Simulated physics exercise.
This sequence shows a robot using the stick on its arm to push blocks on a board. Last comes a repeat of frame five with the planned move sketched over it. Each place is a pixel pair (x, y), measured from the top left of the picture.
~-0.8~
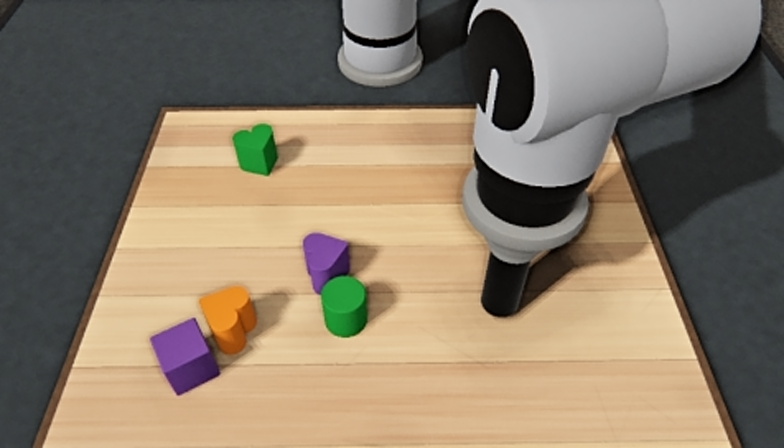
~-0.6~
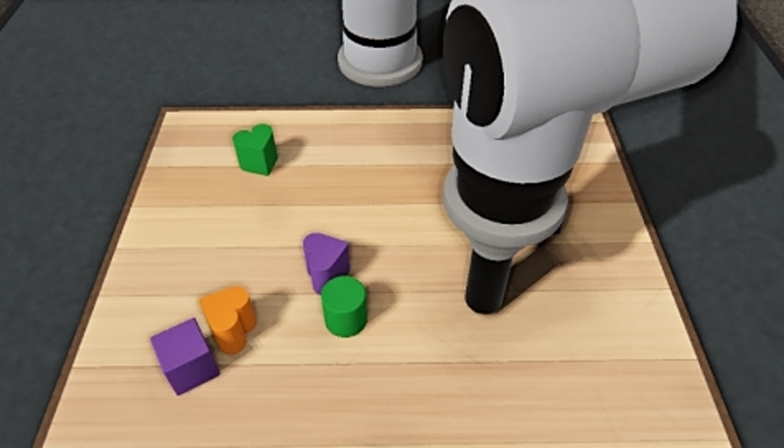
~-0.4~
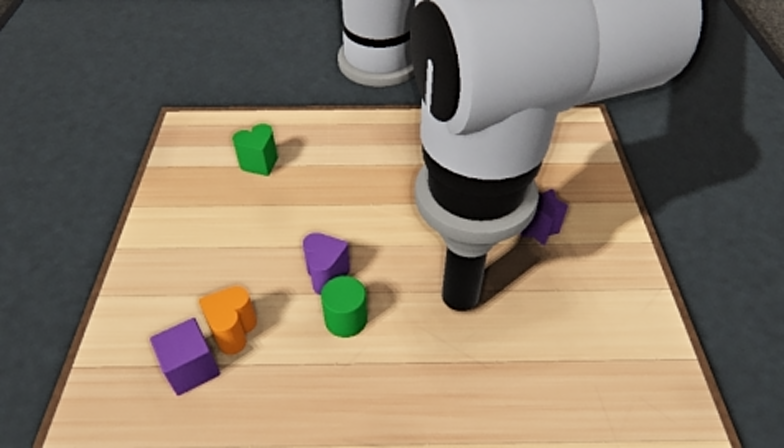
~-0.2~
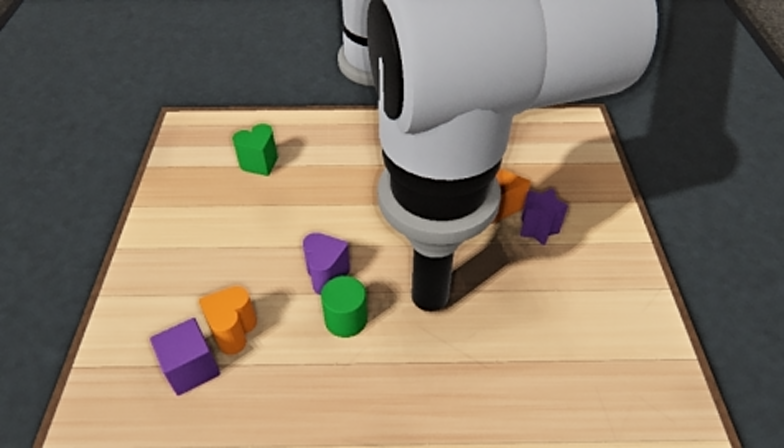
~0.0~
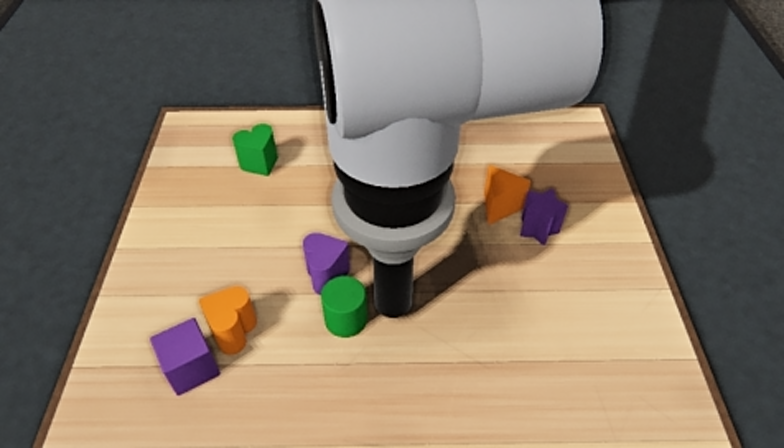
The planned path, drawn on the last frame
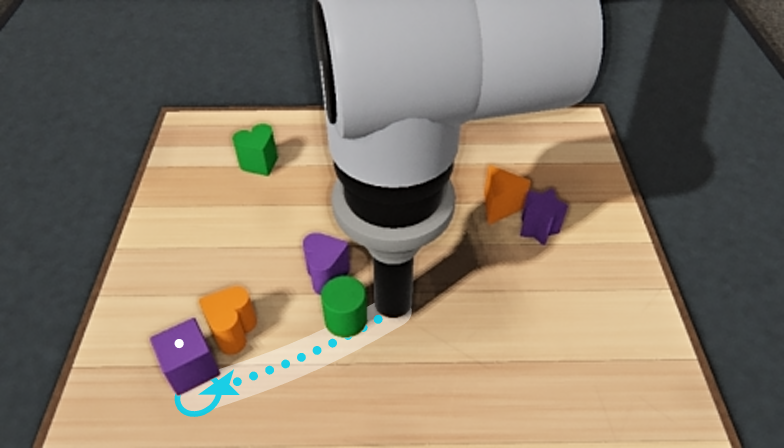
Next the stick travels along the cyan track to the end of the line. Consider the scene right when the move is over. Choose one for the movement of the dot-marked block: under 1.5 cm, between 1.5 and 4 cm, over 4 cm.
Medium: 1.5 to 4 cm.
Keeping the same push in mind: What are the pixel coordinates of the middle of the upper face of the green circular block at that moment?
Final place: (277, 300).
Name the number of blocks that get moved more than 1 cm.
Moved: 2.
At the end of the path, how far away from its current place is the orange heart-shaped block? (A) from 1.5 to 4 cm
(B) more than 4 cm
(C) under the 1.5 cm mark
My pick is C.
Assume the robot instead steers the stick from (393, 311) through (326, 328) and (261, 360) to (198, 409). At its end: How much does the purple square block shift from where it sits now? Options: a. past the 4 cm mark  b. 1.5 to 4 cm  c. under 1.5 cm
c: Under 1.5 cm.
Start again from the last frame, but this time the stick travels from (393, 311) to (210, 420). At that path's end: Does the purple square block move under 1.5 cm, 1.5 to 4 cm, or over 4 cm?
Covers under 1.5 cm.
Path on the board, from (393, 311) by way of (335, 342) and (270, 370) to (198, 394); the dot is on the purple square block.
On the path given first. One third of the way, stick (334, 334); green circular block (294, 301).
Two thirds of the way, stick (267, 363); green circular block (277, 300).
At the end, stick (194, 387); purple square block (153, 340), turned 35° clockwise; orange heart-shaped block in place; green circular block (277, 300).
